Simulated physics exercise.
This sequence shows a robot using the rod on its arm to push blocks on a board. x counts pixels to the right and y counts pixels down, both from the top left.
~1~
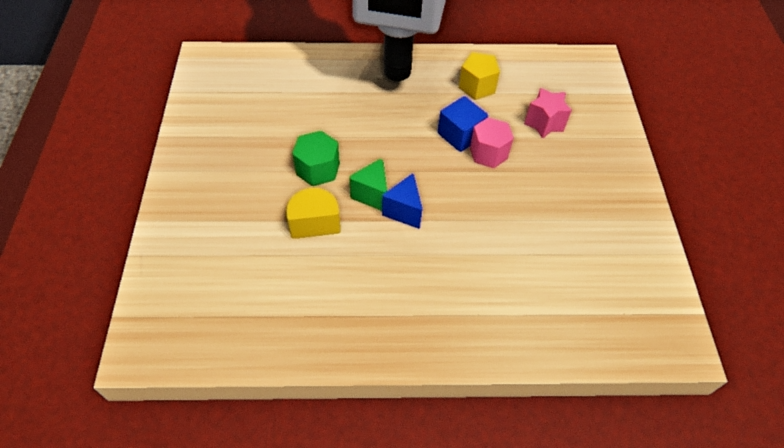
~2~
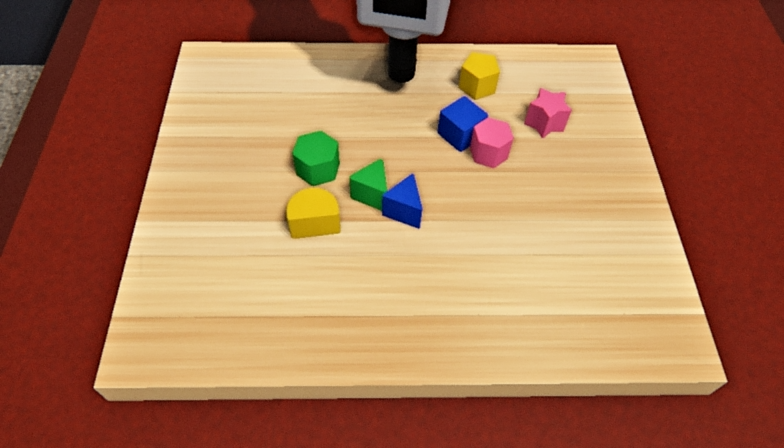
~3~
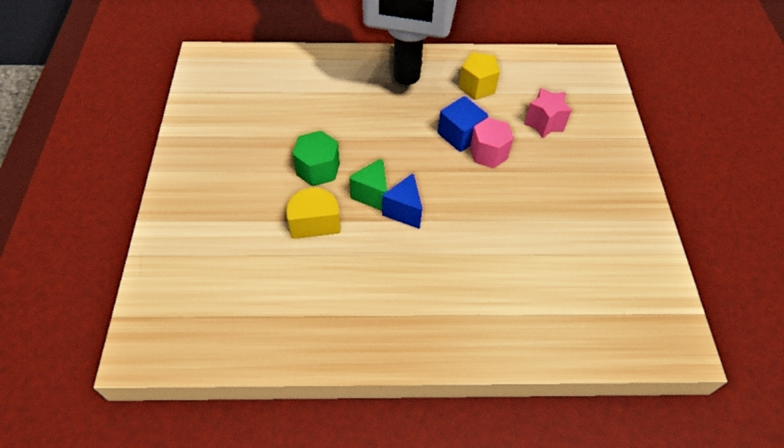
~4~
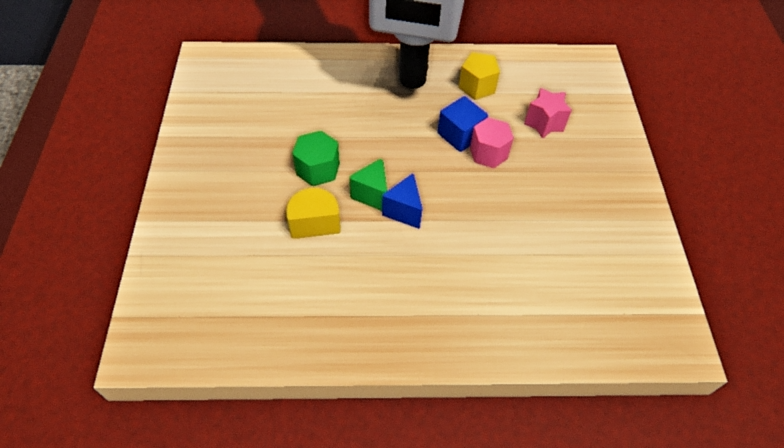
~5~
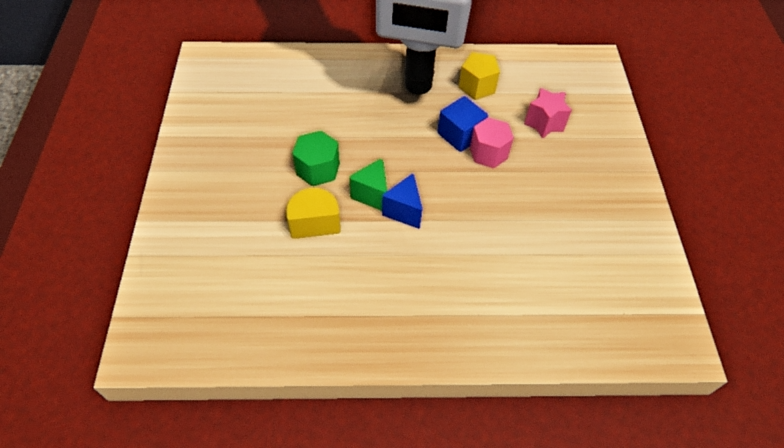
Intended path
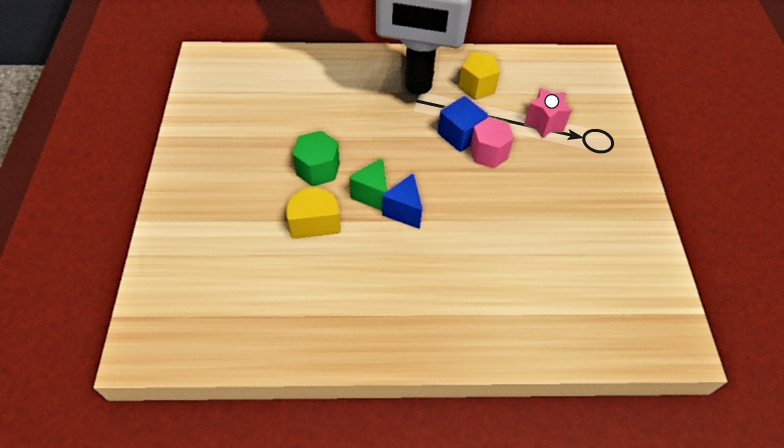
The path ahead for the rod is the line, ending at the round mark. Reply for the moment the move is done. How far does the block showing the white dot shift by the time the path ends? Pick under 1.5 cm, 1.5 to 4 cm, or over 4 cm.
The answer is over 4 cm.
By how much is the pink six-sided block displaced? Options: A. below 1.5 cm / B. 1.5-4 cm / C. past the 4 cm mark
That would be B.
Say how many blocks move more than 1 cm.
Going by the path, three or more blocks will move.
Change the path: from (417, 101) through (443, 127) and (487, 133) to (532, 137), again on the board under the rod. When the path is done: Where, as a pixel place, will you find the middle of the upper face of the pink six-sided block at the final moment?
It comes to (558, 169).
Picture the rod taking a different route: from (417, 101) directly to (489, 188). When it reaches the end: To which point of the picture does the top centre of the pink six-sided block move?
Just about (558, 147).
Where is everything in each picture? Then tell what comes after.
Rod tip at (398, 73); block tops, blue square piece at (464, 113); yellow pentagon at (482, 64); pink six-sided block at (494, 132); pink star-shaped block at (552, 101), in the first frame.
Rod at (402, 74); blocks unchanged, in the second frame.
Rod at (407, 77); blocks unchanged, in the third frame.
Rod at (413, 80); blocks unchanged, in the fourth frame.
Rod at (418, 86); blue square piece at (464, 113); yellow pentagon at (482, 64); pink six-sided block at (494, 132); pink star-shaped block at (552, 101), in the fifth frame.
Path on the board, from (417, 101) to (598, 141); the dot is on the pink star-shaped block.
The first path, step by step. One third of the way, rod at (479, 99); blue square piece at (476, 116), turned 35° clockwise; pink six-sided block at (499, 144).
Two thirds of the way, rod at (541, 113); blue square piece at (481, 117), turned 55° clockwise; pink six-sided block at (500, 148); pink star-shaped block at (575, 101), turned 25° anticlockwise.
At the end, rod at (605, 126); blue square piece at (481, 117), turned 55° clockwise; yellow pentagon in place; pink six-sided block at (500, 148); pink star-shaped block at (610, 99), turned 105° anticlockwise.
